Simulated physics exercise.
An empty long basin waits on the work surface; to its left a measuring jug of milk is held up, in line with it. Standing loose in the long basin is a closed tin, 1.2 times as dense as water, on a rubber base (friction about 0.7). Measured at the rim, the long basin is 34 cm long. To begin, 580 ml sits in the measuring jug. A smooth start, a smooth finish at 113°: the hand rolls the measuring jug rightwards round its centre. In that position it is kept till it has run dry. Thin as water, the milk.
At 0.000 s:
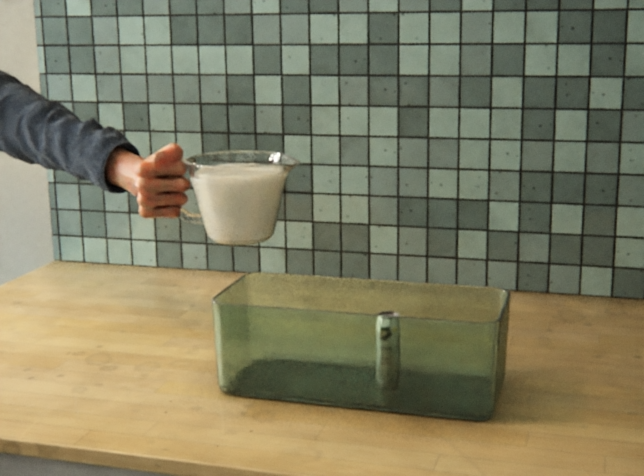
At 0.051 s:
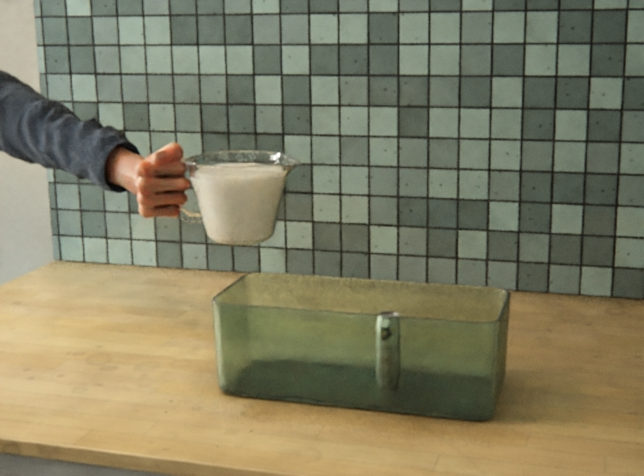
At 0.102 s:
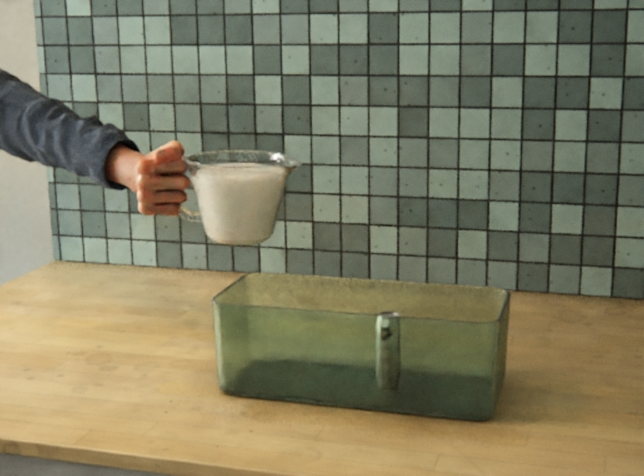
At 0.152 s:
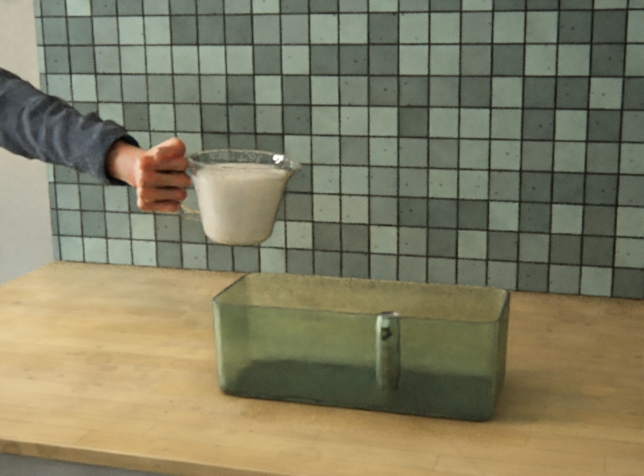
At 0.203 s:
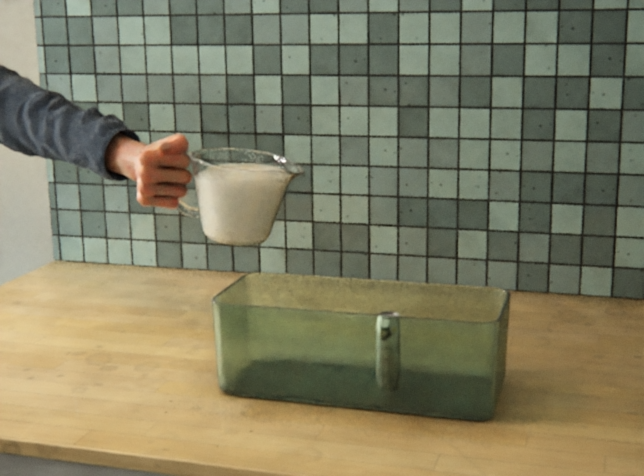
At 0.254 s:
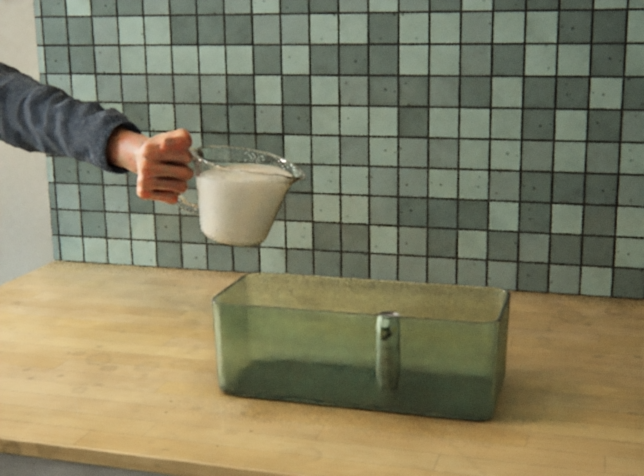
A hand held a clear measuring jug of milk above the left end of a long, empty green basin with a small tin standing in it, then slowly tilted the jug slightly rightwards.
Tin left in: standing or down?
Looks like it can take it.
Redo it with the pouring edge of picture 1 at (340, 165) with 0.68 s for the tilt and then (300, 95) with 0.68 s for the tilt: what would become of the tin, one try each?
Trial 1 - tin tips; trial 2 - tin tips.
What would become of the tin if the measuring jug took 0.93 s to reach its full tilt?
Then it keeps standing.
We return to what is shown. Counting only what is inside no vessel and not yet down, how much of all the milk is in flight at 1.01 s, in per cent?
Something like 4 per cent is in the air then.
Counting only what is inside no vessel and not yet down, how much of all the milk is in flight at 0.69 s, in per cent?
Estimate: About 22 % of all of it.
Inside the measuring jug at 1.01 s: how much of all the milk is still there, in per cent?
Share remaining: Approx. 4 %.
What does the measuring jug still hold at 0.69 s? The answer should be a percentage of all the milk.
58 %.
Then, 0.69 s in, the tilt is 69° and 58 per cent is still to pour; the tin stands where it began.
Then, 1.01 s in, the tilt is 106° and 4 per cent is still to pour; the tin stands where it began.
Then, 1.35 s in, the tilt is 113° and 0 per cent is still to pour; the tin stands where it began.
Then, 1.71 s in, the tilt is 113° and 0 per cent is still to pour; the tin stands where it began.
Finally, the tin stands where it began.
